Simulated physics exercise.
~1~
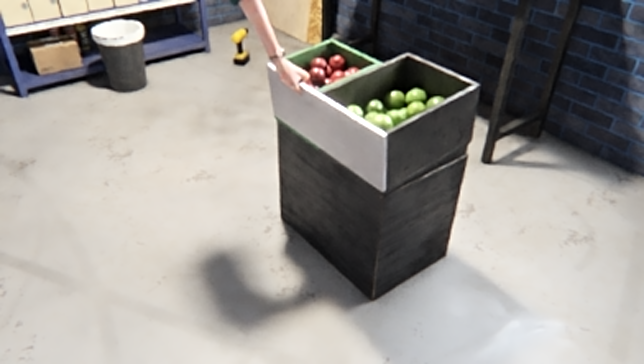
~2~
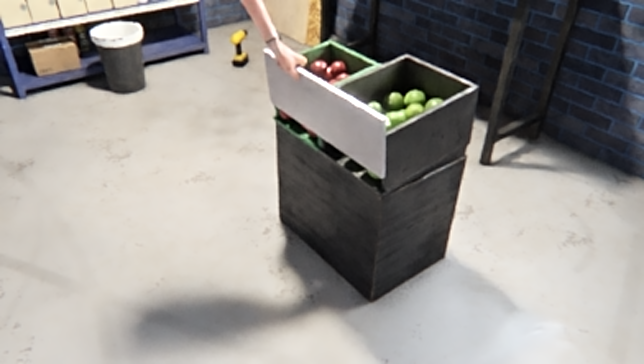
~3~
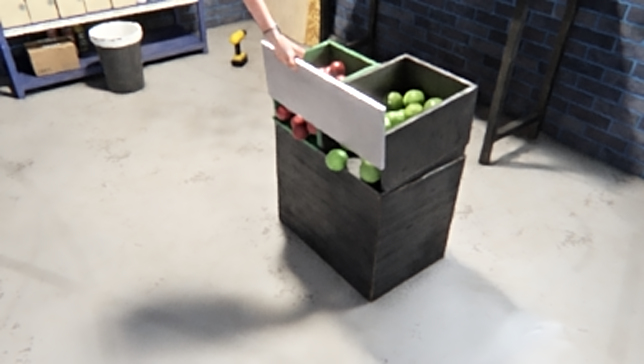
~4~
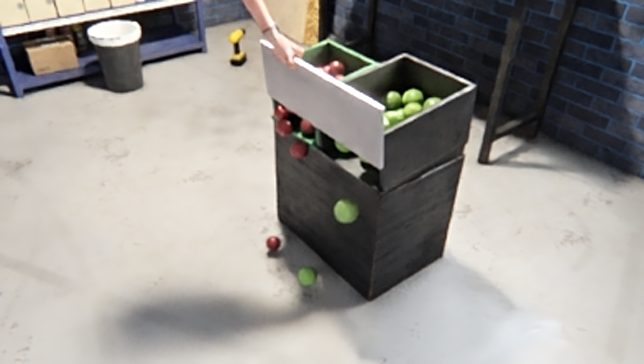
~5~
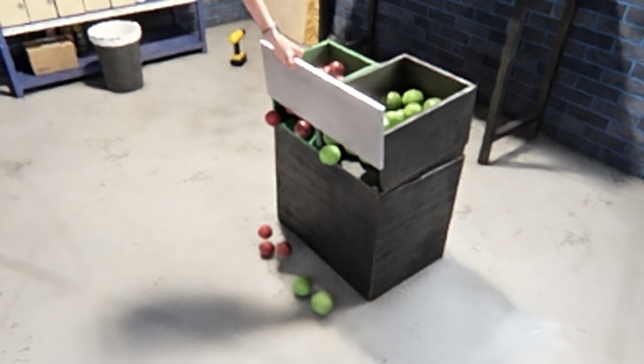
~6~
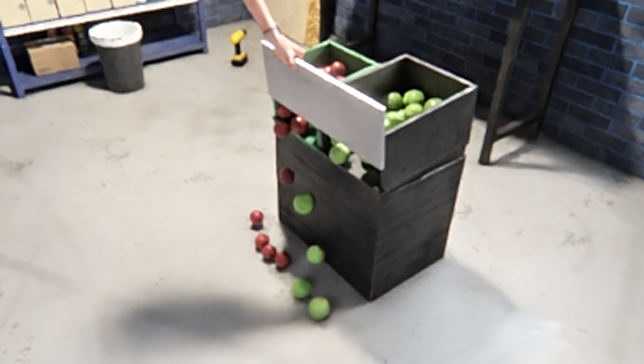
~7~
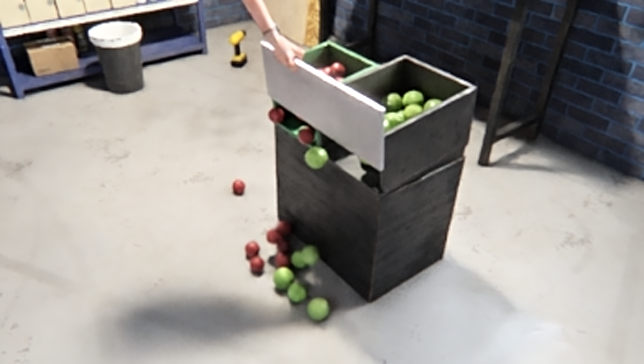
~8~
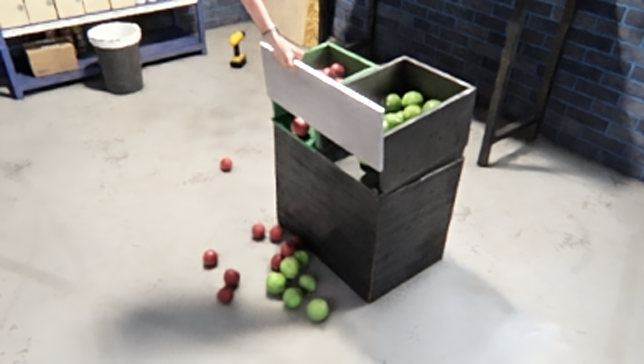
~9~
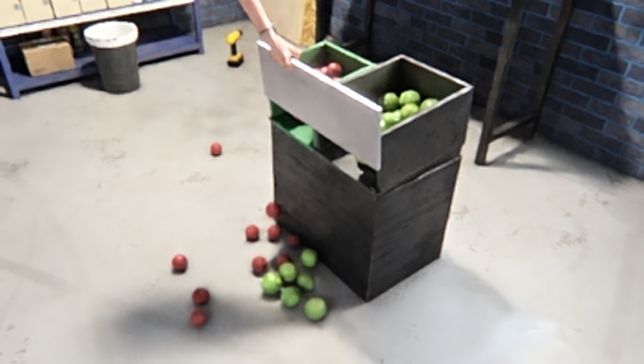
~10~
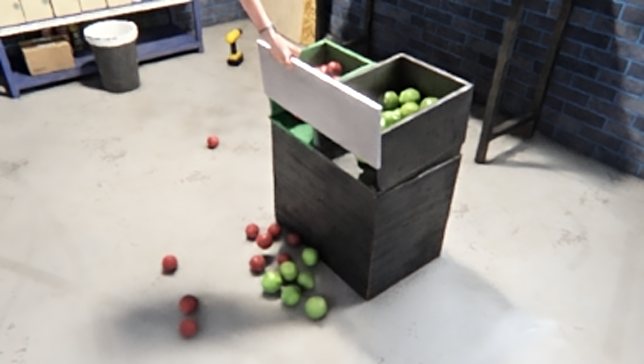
A hand lifts a pale gate on the front of a dark two-part bin, seen from above in a workshop with a grey floor, blue brick wall and white bucket. Red apples sit in the green-edged section at left and green apples in the black section at right. As the gate rises, apples of both colours crowd into the gap, then drop over the edge. More tumble down, gathering at the foot of the stand while several red ones roll left. The flow stops with the gate still raised, green apples clustered below and red ones scattered around them.
